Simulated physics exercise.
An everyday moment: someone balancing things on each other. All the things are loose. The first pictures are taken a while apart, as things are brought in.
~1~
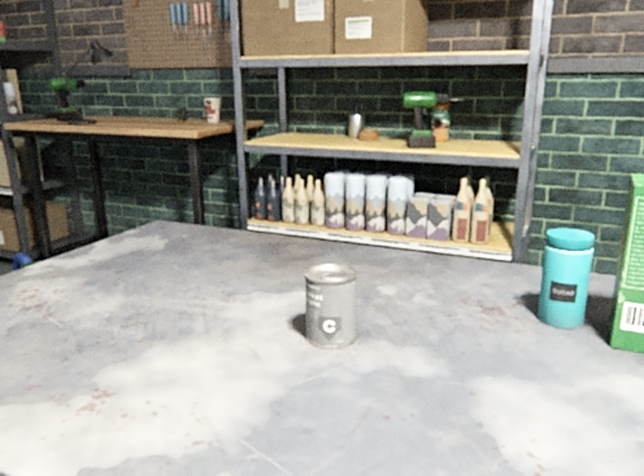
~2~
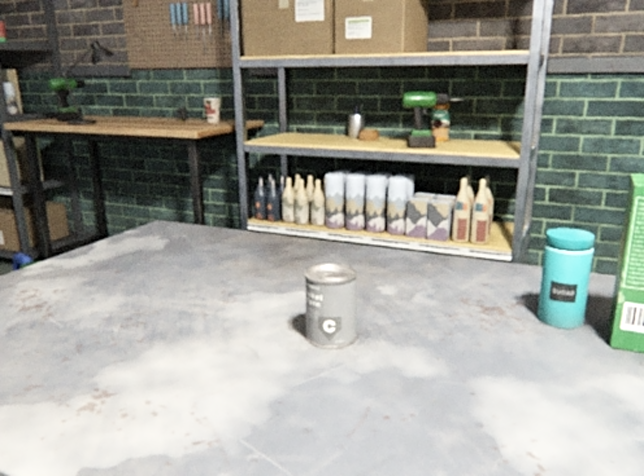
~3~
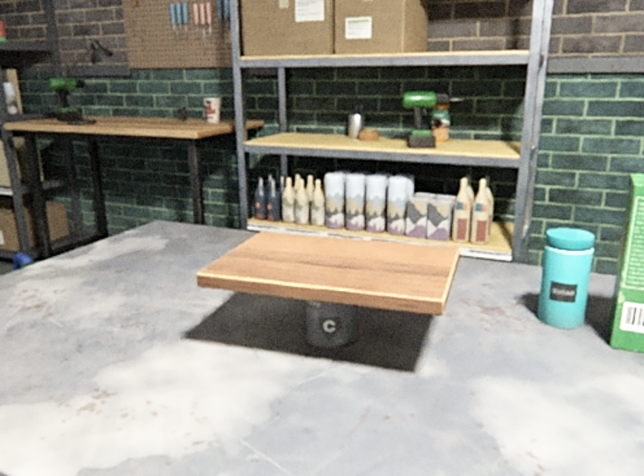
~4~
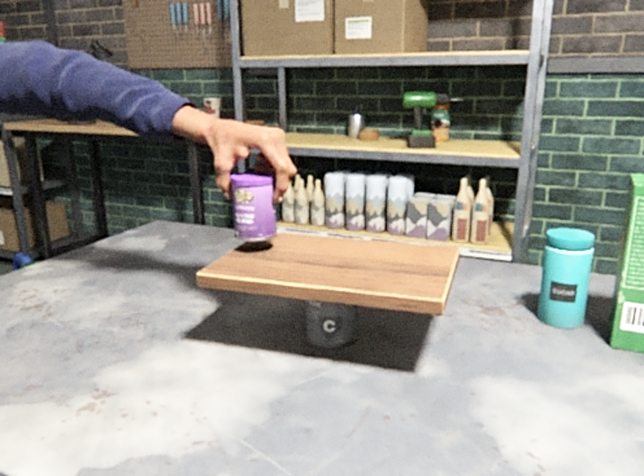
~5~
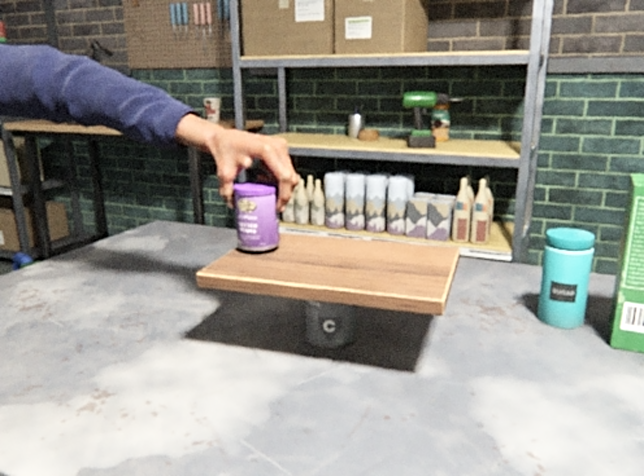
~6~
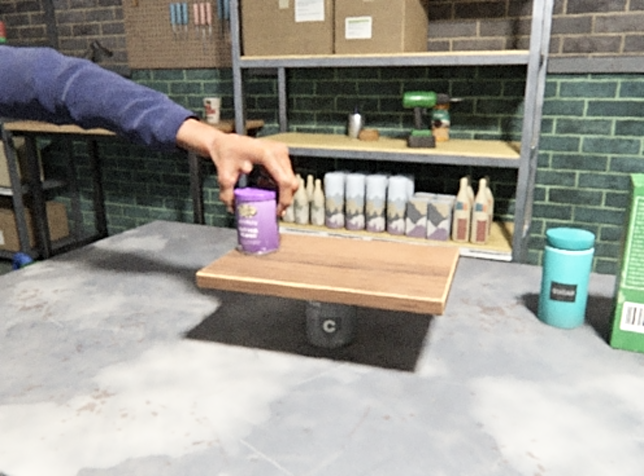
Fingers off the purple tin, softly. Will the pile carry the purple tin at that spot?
Here the pile keeps its balance.
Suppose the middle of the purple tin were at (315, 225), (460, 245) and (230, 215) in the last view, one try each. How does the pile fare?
First try: It holds; second try: It loses its balance; third try: It loses its balance.
Then, 0.50 s after the last picture, nothing has stirred.
Then, 1.30 s after the last picture, purple tin resting near (257, 221).
At rest, all 5 in place. Seen from the same camera at the end, purple tin near (257, 220). The pile stays up.
